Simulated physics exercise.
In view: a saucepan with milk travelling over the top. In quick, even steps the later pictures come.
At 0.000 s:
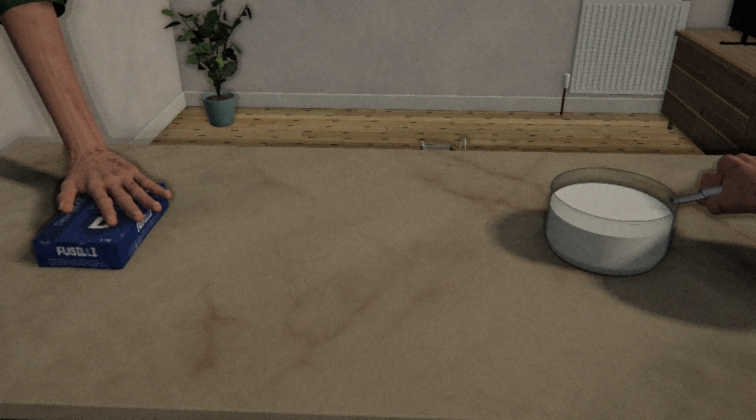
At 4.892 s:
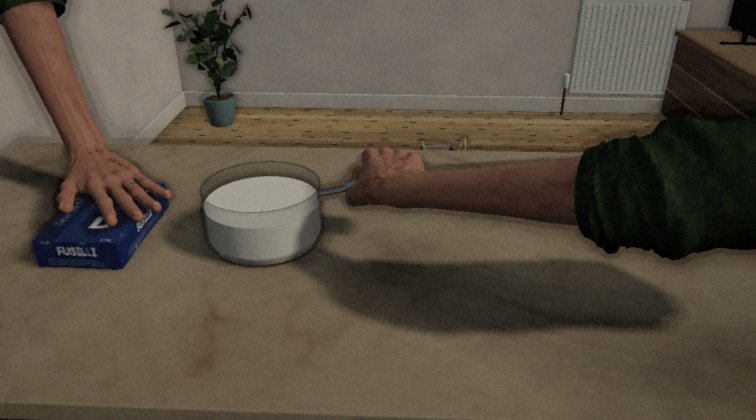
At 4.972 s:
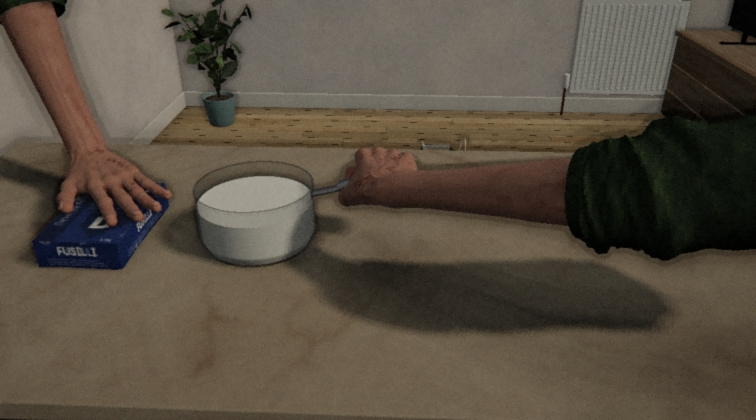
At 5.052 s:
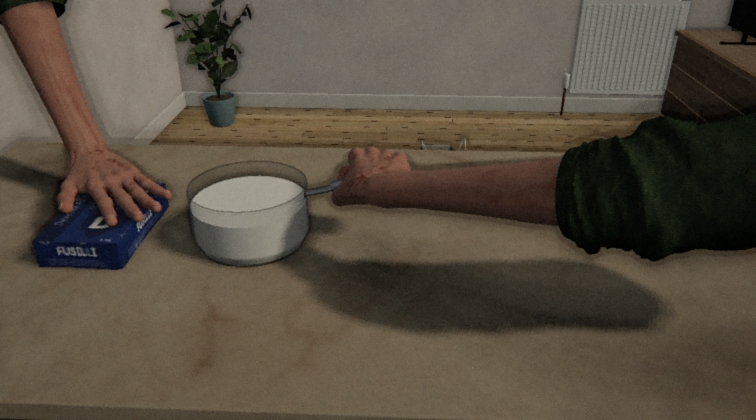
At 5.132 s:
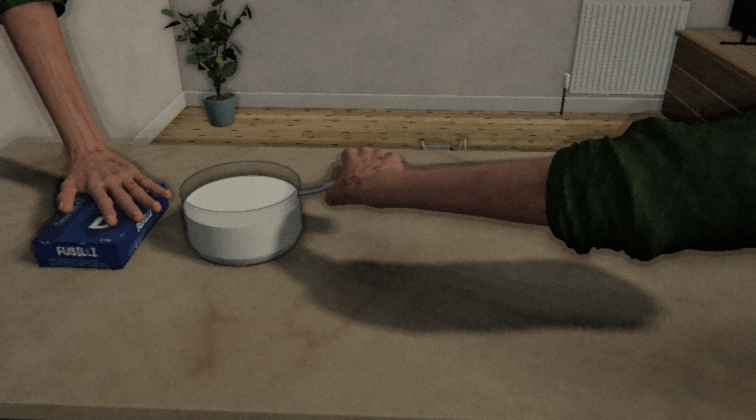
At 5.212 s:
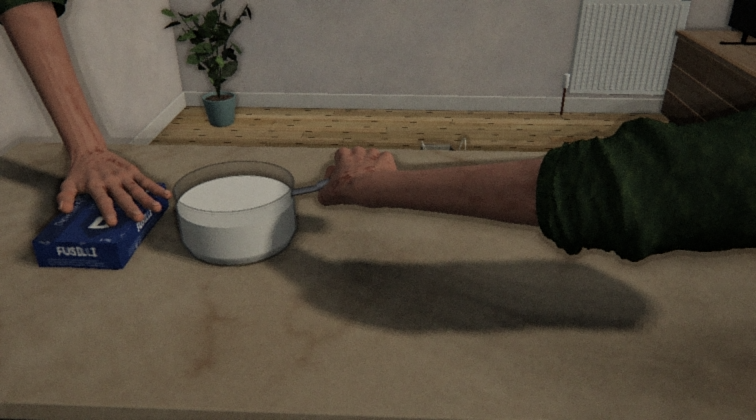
A clear saucepan of white milk, about two thirds full, sits at the right of a beige marbled worktop, seen from slightly above in a room with pale walls and wooden flooring. At left, a hand rests on a blue packet, with a potted plant behind and a white radiator beyond. A green-sleeved arm slides the pan far leftward by its handle, then edges it slowly nearer the packet, the view unchanging.
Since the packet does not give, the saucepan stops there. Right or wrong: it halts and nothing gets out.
Right.
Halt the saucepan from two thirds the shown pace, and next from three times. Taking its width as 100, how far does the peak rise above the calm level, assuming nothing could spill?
Roughly 5 percent, then roughly 20 percent.
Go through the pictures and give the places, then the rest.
At rest; saucepan (608, 219) about two thirds full; packet (107, 222), in the first picture.
Under way; saucepan about two thirds full, surface at (262, 201), in the second picture.
In the third picture, 5 px further; saucepan (257, 211) about two thirds full.
In the fourth picture, 5 px further; saucepan about two thirds full, surface at (249, 201).
In the fifth picture, 5 px further; saucepan (244, 211) about two thirds full.
In the sixth picture, 5 px further; saucepan about two thirds full, surface at (237, 200); packet (107, 222).
By 5.7 s, the saucepan meets the packet.
By 5.8 s, the milk surges up the wall; the wave climbs under half way to the rim.
By 6.8 s, the saucepan stands at the packet; its rim is dry.
